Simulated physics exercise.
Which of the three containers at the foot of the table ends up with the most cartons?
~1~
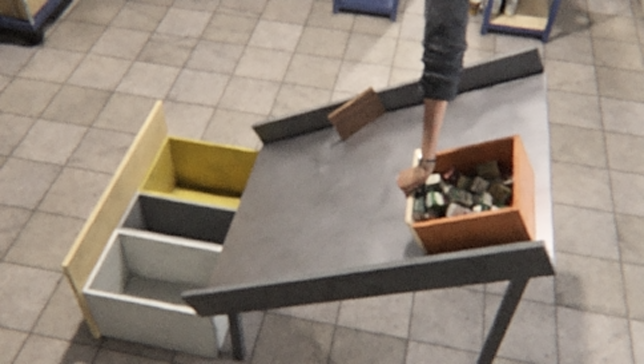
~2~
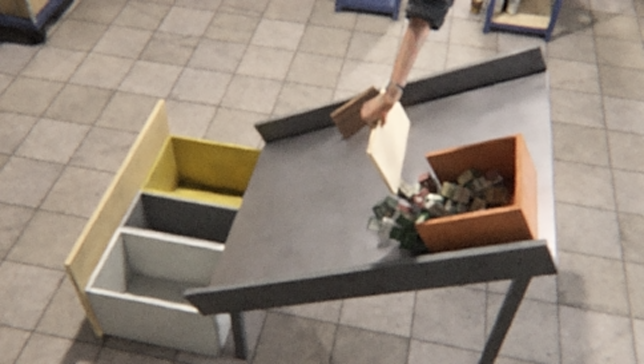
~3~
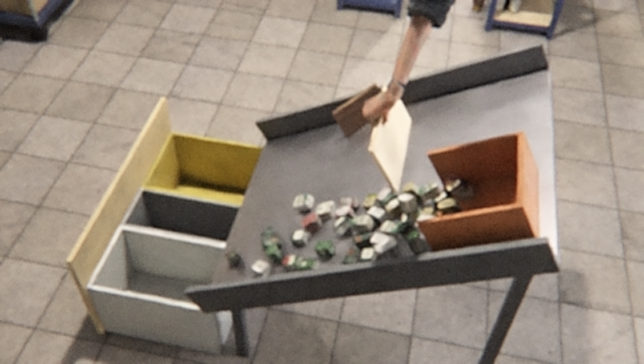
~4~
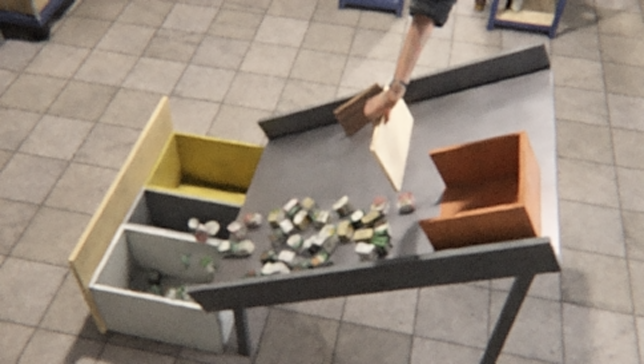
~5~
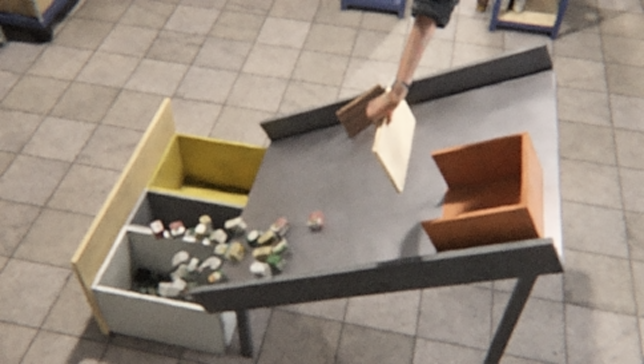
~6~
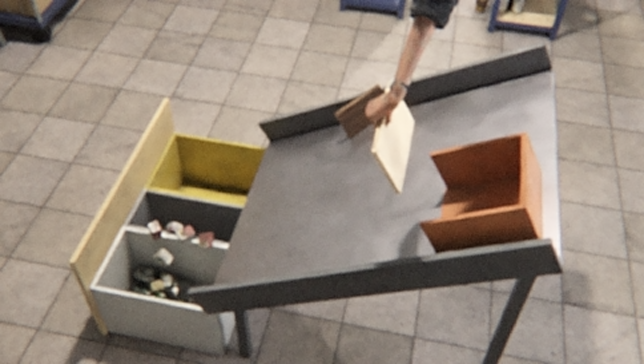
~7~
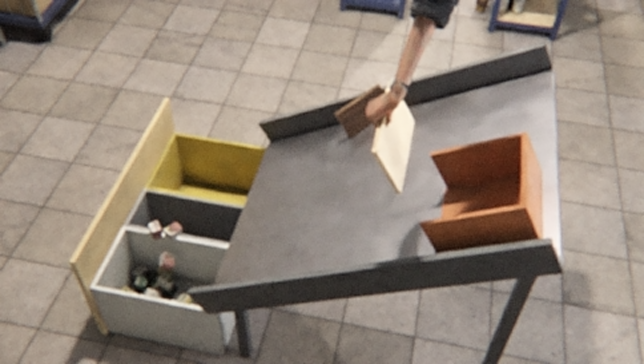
The white bin, the one nearest to the viewer, ends up with the most cartons. A smaller share lands in the grey tote beside it.
